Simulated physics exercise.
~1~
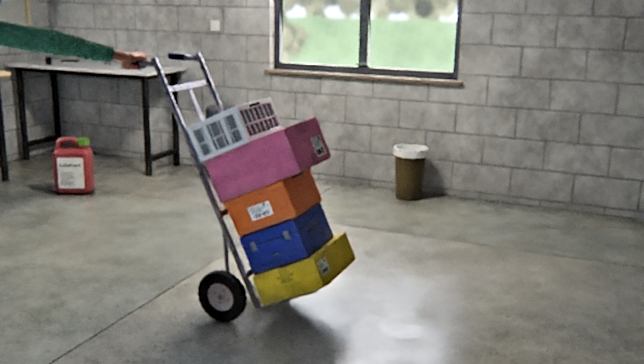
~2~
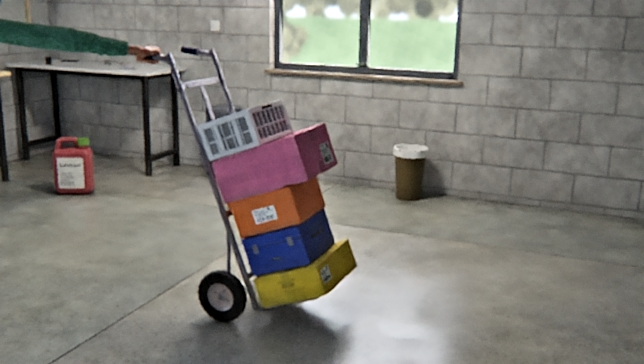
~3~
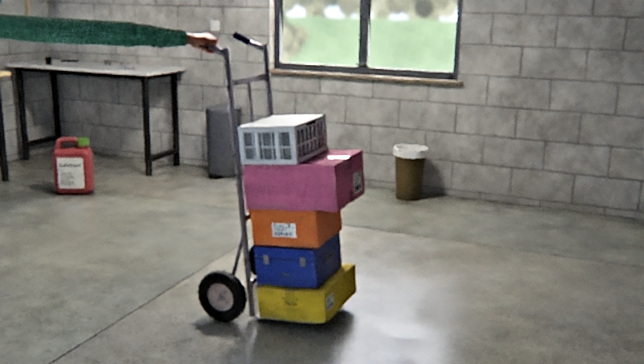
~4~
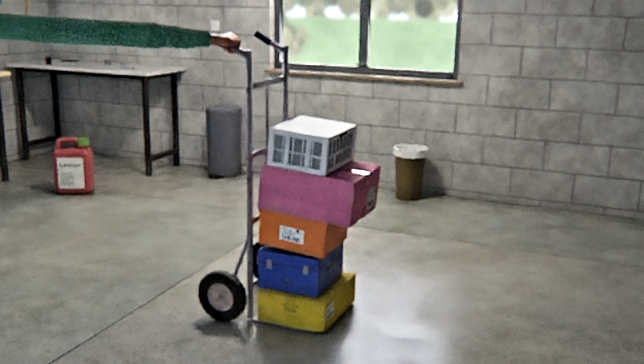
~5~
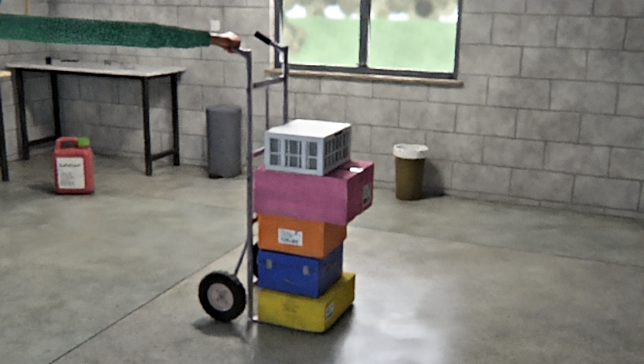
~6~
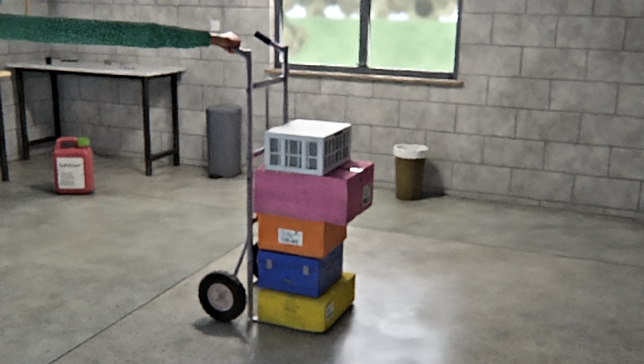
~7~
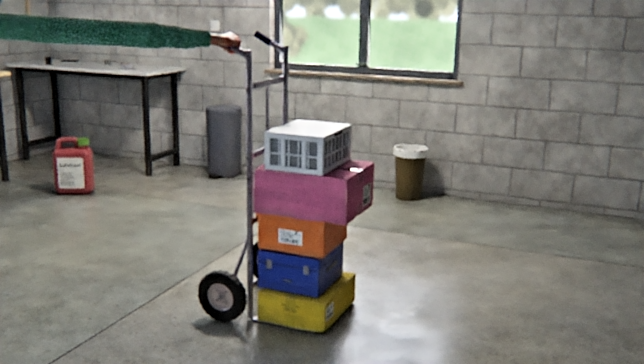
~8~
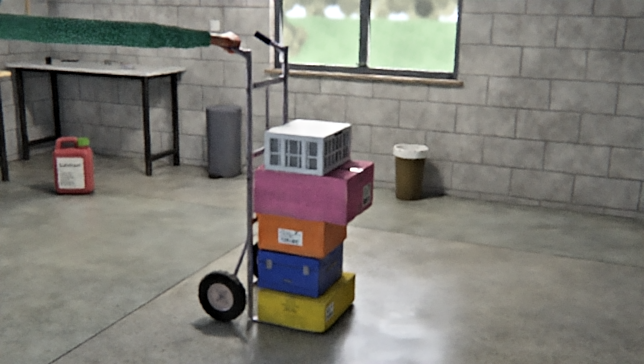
In a block-walled room, a green-sleeved arm swings a loaded sack truck upright, boxes staying stacked.
